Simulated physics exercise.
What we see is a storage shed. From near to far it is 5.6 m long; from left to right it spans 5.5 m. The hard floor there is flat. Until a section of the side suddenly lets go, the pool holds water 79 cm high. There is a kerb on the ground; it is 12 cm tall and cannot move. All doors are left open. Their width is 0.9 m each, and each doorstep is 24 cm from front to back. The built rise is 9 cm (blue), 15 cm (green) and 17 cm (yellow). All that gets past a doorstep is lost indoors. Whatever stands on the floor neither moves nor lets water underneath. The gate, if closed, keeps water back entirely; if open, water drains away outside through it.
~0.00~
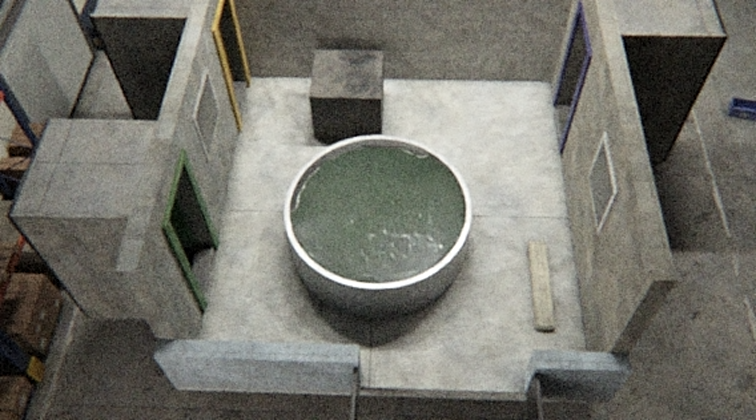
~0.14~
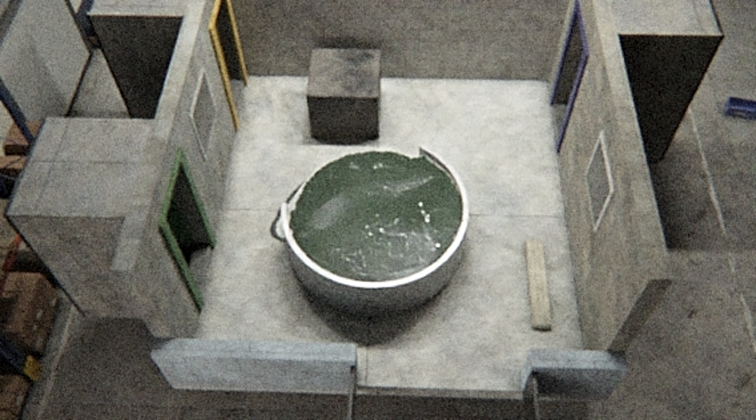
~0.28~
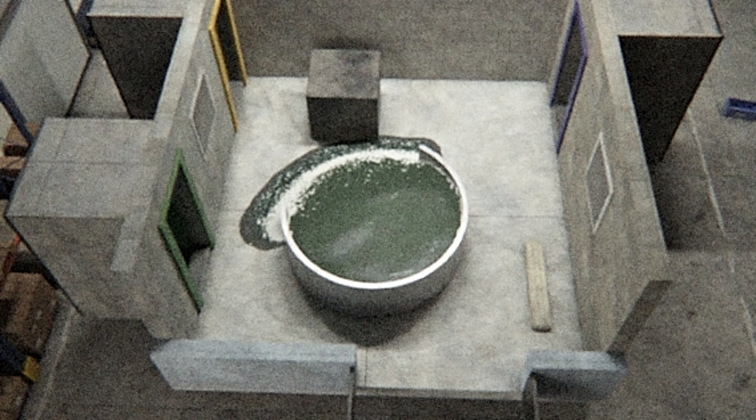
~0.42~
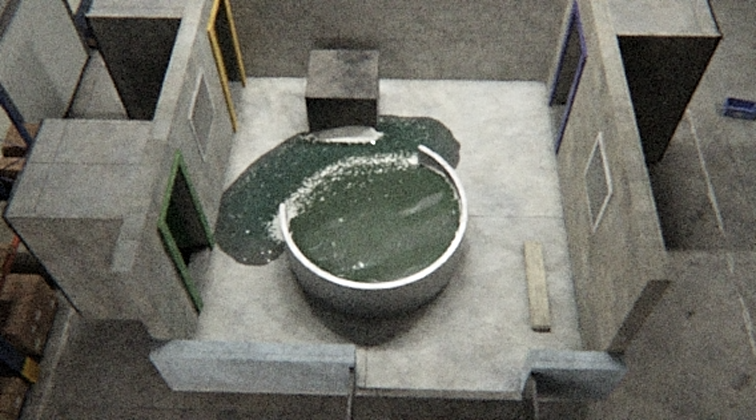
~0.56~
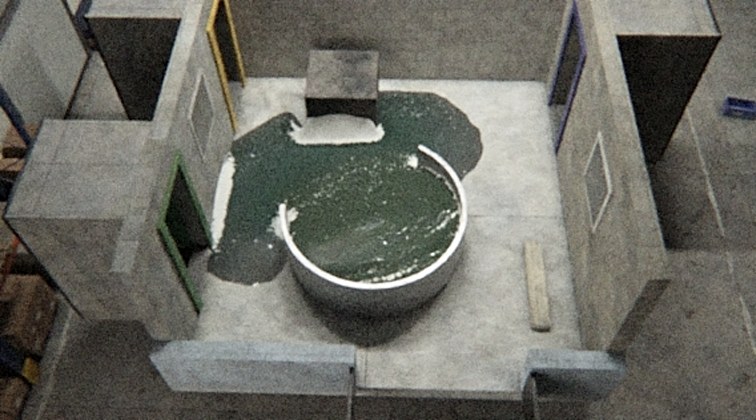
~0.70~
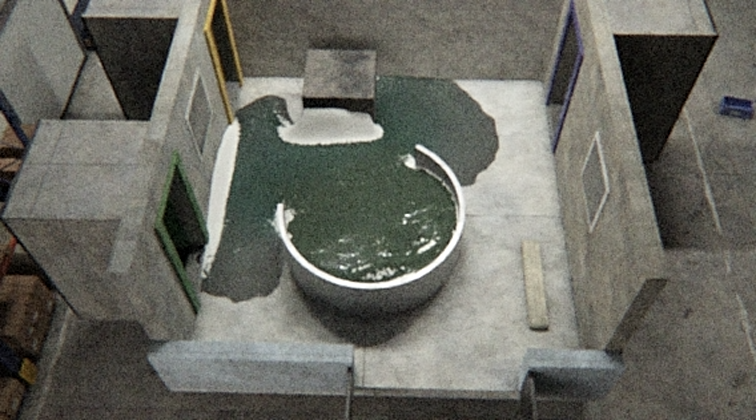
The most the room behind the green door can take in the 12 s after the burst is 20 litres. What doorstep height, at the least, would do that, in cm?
Roughly 10 cm at minimum.
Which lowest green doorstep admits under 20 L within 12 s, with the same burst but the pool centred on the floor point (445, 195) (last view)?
In that case about 10.5 cm.
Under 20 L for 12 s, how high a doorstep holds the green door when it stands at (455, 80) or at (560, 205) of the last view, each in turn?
Minimums: About 22 cm and 10.5 cm.
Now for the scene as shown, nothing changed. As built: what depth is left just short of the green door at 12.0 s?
Lab note: Depth approx. 9.5 cm.
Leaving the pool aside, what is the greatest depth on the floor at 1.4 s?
Max depth: About 56 cm.
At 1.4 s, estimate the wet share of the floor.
Close to 45 per cent is wet.
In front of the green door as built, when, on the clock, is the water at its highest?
Peak: Close to 7.5 s.
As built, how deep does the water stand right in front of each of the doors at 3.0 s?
Depths in cm: Blue 21, green 11, yellow 33.
After 1.4 s water covers 45 % of the floor, deepest (56 cm) near (227, 162); 8 cm at the green door, 0 litres in over its 15 cm doorstep.
After 3.0 s water covers 70 % of the floor, deepest (48 cm) near (302, 78); 11 cm at the green door, 0 litres in over its 15 cm doorstep.
After 12.0 s water covers 95 % of the floor, deepest (14 cm) near (278, 107); 10 cm at the green door, 0 litres in over its 15 cm doorstep.
At the green door as built, the water arrived by 0.7 s and peaked near 14 cm at 7.4 s.
With a doorstep of 8 cm, 51 litres would have come in within the 12 s; with 11 cm, 10 litres. So under 20 litres takes about 10 cm.
